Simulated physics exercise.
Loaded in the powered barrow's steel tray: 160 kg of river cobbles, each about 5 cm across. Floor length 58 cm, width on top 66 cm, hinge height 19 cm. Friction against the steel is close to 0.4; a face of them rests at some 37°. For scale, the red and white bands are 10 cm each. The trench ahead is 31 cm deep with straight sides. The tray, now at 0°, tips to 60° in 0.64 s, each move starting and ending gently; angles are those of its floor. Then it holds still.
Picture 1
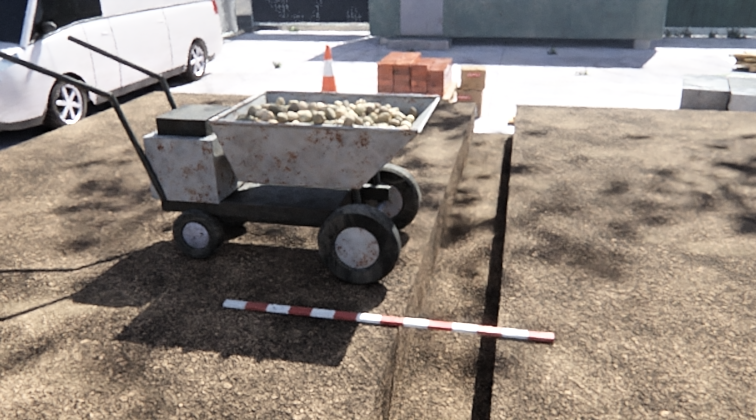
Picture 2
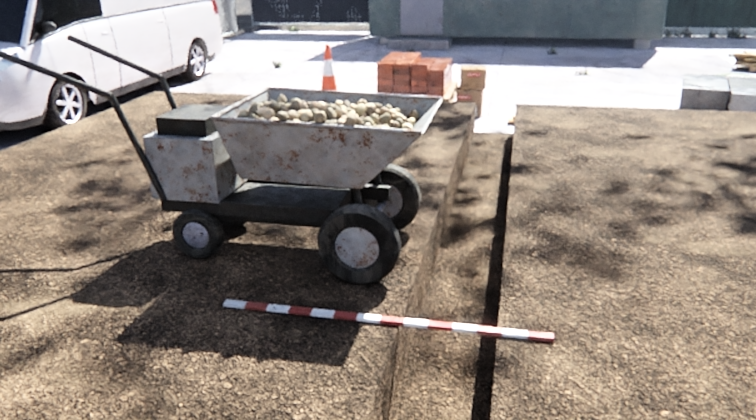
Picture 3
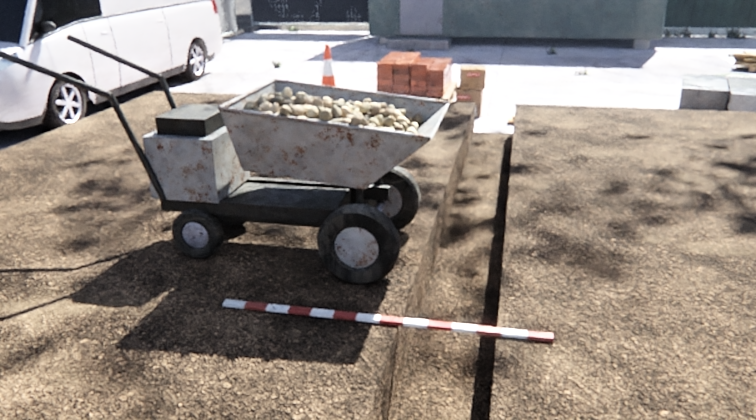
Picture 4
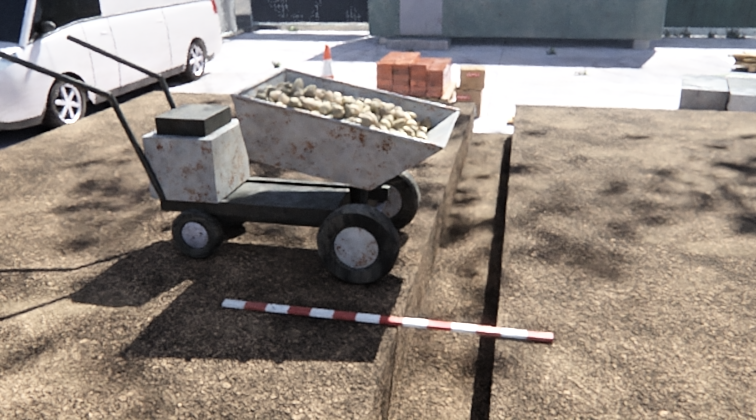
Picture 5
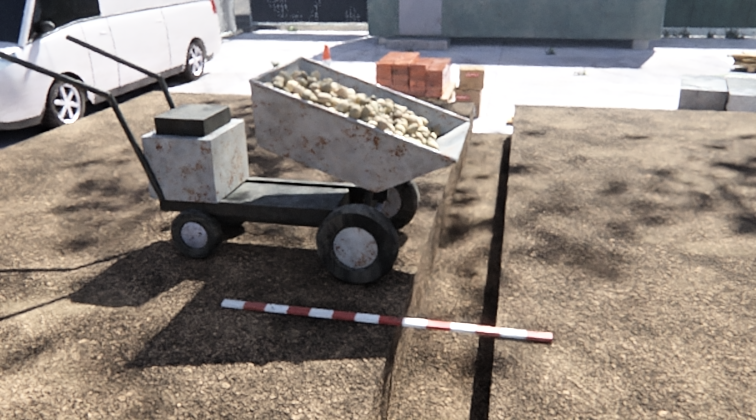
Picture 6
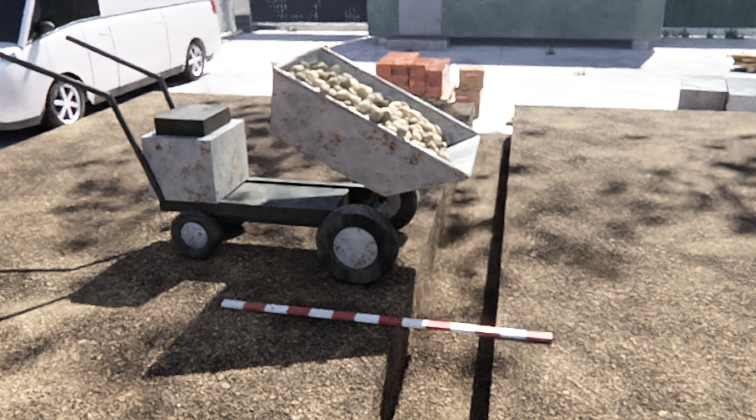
The steel tray of a powered barrow, loaded with rounded stones, started level and slowly tilted forward to the right, its back end rising steadily while the wheels stayed put beside a straight-sided trench.
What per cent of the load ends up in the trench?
Roughly 21 per cent ends in the trench.
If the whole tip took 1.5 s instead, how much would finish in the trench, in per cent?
Then about 30 per cent.
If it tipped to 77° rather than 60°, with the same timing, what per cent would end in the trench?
In that case some 5 per cent.
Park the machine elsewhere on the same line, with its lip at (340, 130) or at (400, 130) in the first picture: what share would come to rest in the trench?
About 80 and 35 per cent.
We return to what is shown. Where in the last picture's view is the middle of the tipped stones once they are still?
Near (554, 264).
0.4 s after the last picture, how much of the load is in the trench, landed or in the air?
Some 0 per cent.
Then, 0.2 s after the last picture the floor is at 51°, 100 % in the tray; the foremost stones are at (475, 196).
Then, 0.4 s after the last picture the floor is at 60°, 85 % in the tray, 14 % past the trench; the foremost stones are at (561, 262).
Then, 0.8 s after the last picture the floor is at 60°, 36 % in the tray, 64 % past the trench; the foremost stones are at (710, 280).
Then, 2.7 s after the last picture the floor is at 60°, 0 % in the tray, 21 % in the trench, 79 % past the trench; the foremost stones are past the picture's edge.
